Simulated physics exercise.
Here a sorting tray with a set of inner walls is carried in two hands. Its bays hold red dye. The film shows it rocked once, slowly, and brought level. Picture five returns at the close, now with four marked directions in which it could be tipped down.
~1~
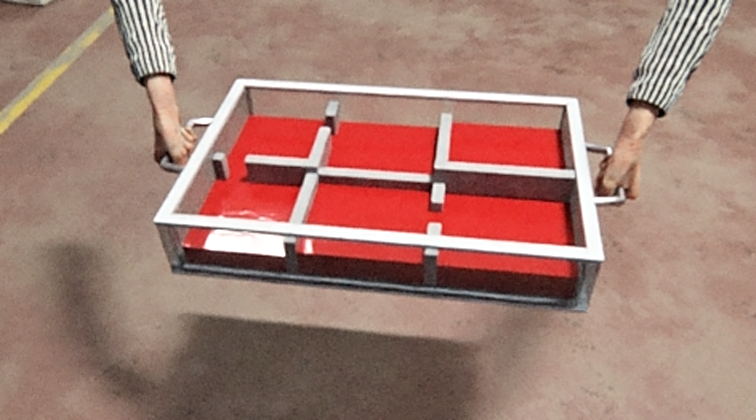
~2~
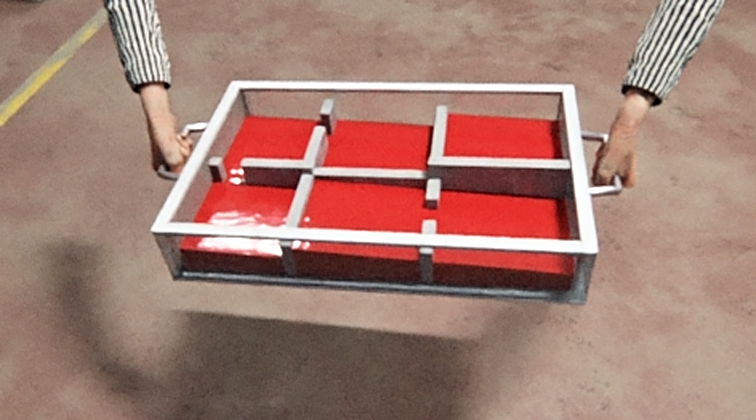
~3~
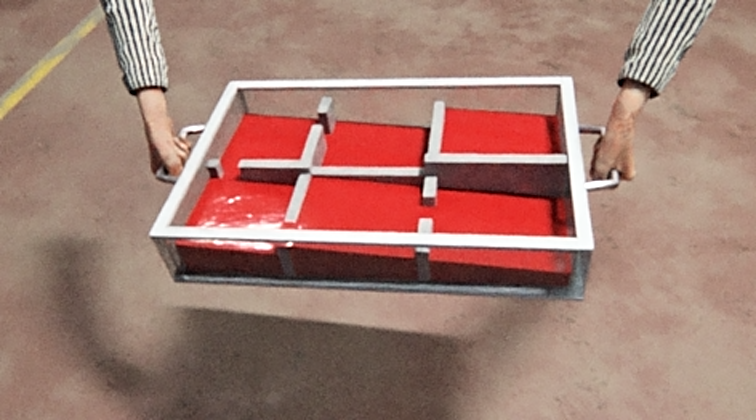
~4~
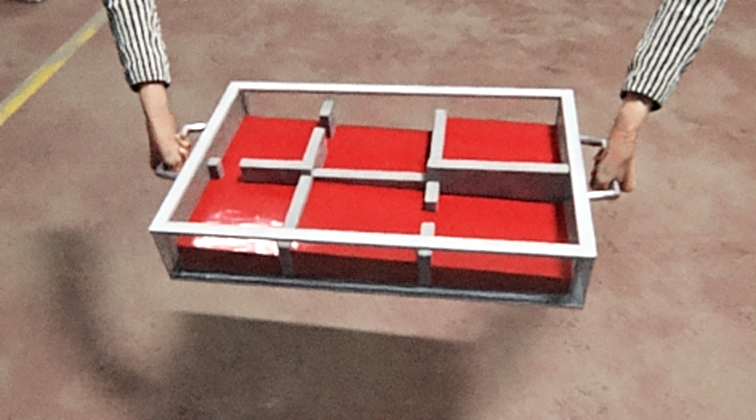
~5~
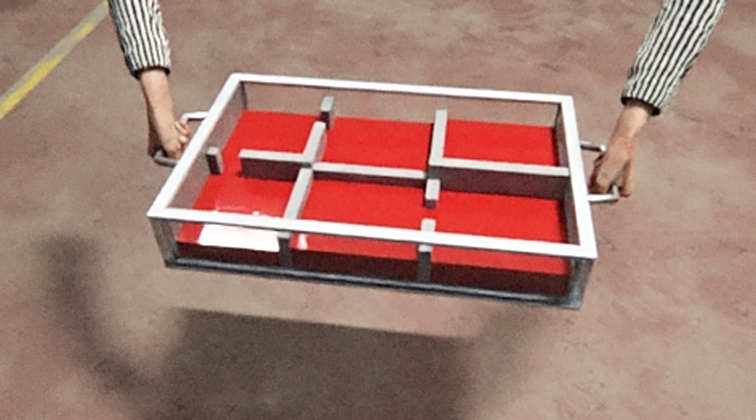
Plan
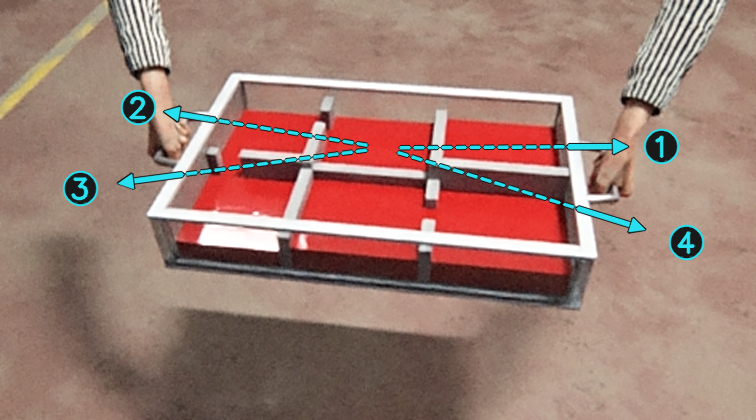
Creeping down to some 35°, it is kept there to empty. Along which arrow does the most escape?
3 works best here.
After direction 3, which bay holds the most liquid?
The front left bay.
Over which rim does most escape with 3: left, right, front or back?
The left rim.
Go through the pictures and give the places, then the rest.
The tray is level; deepest in the back right bay, at (504, 157), shallowest in the back middle.
Tipped about 4° down to the front left; no wall is crossed.
Tipped about 6° down to the front left; liquid runs over the wall between the front left and front middle bays.
Tipped about 3° down to the front left; no wall is crossed.
The tray is level; deepest in the back right bay, at (498, 154), shallowest in the front left.
On the marked copy, 1 ends at (622, 146); 2 ends at (169, 112); 3 ends at (123, 182); 4 ends at (639, 227).
For direction 1, about 40 % stays in the tray, the largest part in the back right bay.
For direction 2, about 36 % stays in the tray, the largest part in the back left bay.
For direction 3, about 25 % stays in the tray, the largest part in the front left bay.
For direction 4, about 33 % stays in the tray, the largest part in the front right bay.
